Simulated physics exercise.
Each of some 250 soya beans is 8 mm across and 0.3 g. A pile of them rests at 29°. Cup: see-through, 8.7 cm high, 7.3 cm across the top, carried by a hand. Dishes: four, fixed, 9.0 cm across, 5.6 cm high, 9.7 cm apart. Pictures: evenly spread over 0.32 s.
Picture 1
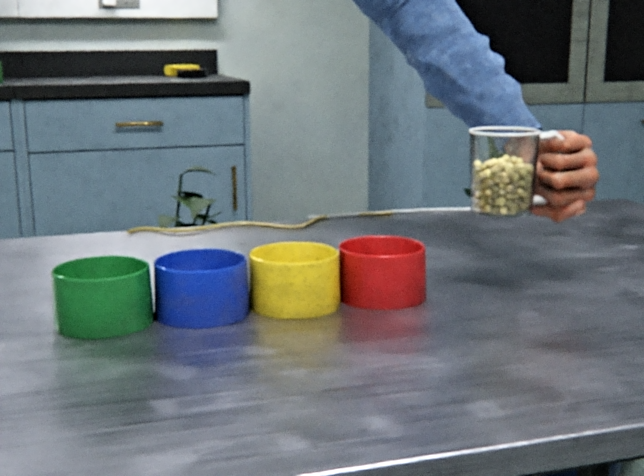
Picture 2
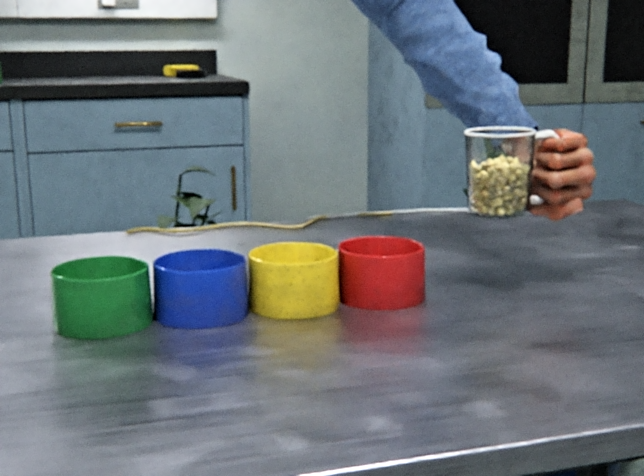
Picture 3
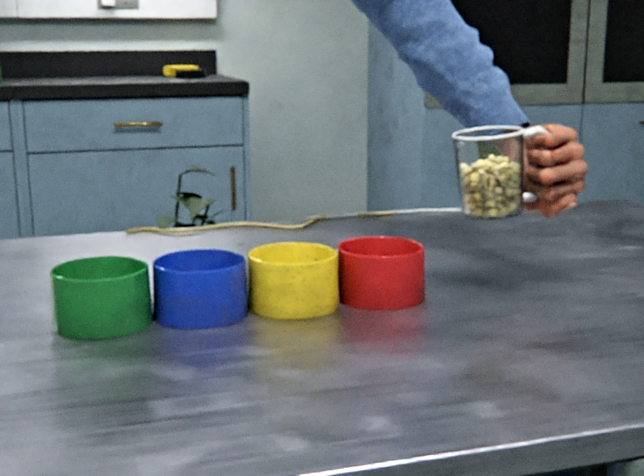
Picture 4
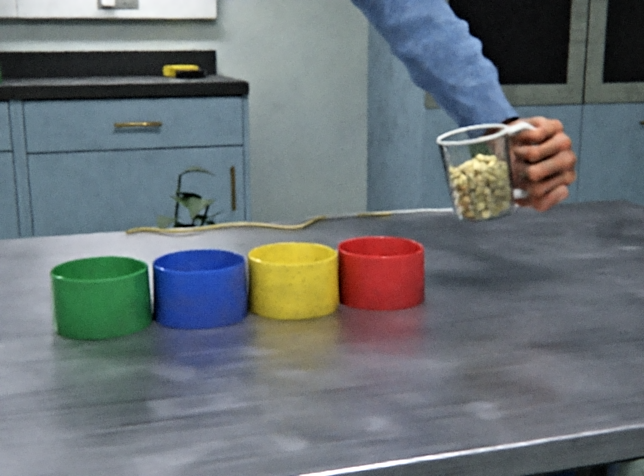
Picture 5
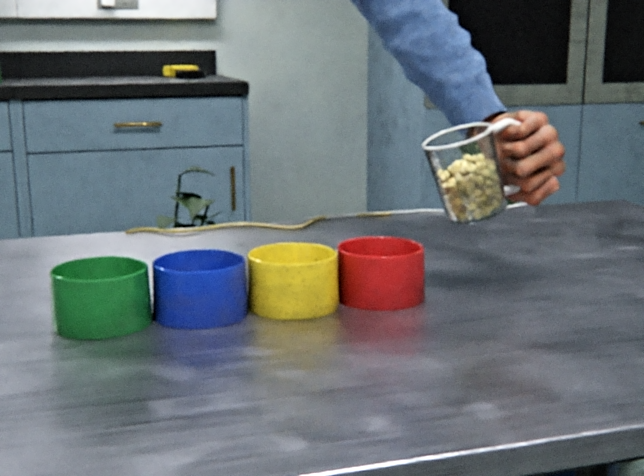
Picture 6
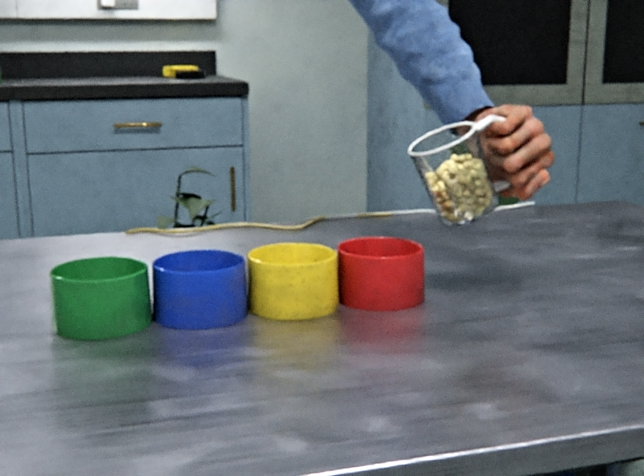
To begin with, a hand holds a clear cup of pale beans upright above a gray table, to the right of four dishes colored green, blue, yellow and red. The hand then moves the cup a short way left while steadily tilting it toward the dishes, the beans still inside.
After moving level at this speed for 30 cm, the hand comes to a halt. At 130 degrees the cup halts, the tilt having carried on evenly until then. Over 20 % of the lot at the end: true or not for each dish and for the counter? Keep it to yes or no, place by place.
Place by place: Red dish no, blue dish yes, green dish no, yellow dish no, counter no.
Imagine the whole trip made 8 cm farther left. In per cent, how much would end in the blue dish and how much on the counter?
Result - blue 10 / counter 0.
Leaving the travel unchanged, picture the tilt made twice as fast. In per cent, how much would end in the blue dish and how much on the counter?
Blue 0; counter 10.
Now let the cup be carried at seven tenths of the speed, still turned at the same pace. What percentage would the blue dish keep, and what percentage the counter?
Blue 0, counter 0.
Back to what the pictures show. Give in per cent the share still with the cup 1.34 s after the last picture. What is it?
About 0 percent.
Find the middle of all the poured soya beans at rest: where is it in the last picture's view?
Once everything settles, the centre is around (194, 294).
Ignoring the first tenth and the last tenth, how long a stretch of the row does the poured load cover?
Some 5 centimetres.
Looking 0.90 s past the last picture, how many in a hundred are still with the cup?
Around 85 percent.
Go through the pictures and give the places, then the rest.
In the first frame, cup at (503, 172), tilt 0 degrees, lip at (474, 133), moved 0.0 cm; middle of the pieces at (503, 185); red dish at (382, 246); yellow dish at (294, 253); blue dish at (201, 260); green dish at (101, 268).
In the second frame, cup at (499, 172), tilt 2 degrees, lip at (469, 134), moved 0.4 cm; middle of the pieces at (500, 185).
In the third frame, cup at (490, 173), tilt 6 degrees, lip at (457, 138), moved 1.4 cm; middle of the pieces at (492, 186).
In the fourth frame, cup at (479, 174), tilt 12 degrees, lip at (442, 143), moved 2.8 cm; middle of the pieces at (482, 186).
In the fifth frame, cup at (467, 174), tilt 18 degrees, lip at (427, 148), moved 4.1 cm; middle of the pieces at (471, 186).
In the sixth frame, cup at (456, 175), tilt 24 degrees, lip at (412, 154), moved 5.5 cm; middle of the pieces at (461, 186); red dish at (380, 248); yellow dish at (292, 254); blue dish at (199, 261); green dish at (99, 269).
Then, 0.54 s after the last picture, tilt 75 degrees; cup holds 100 %.
Then, 0.90 s after the last picture, tilt 108 degrees; cup holds 85 %, blue 10 %.
Then, 1.34 s after the last picture, tilt 130 degrees; cup holds 0 %, blue 100 %.
In the end, red 0 %, blue 100 %, green 0 %, yellow 0 %, counter 0 %.
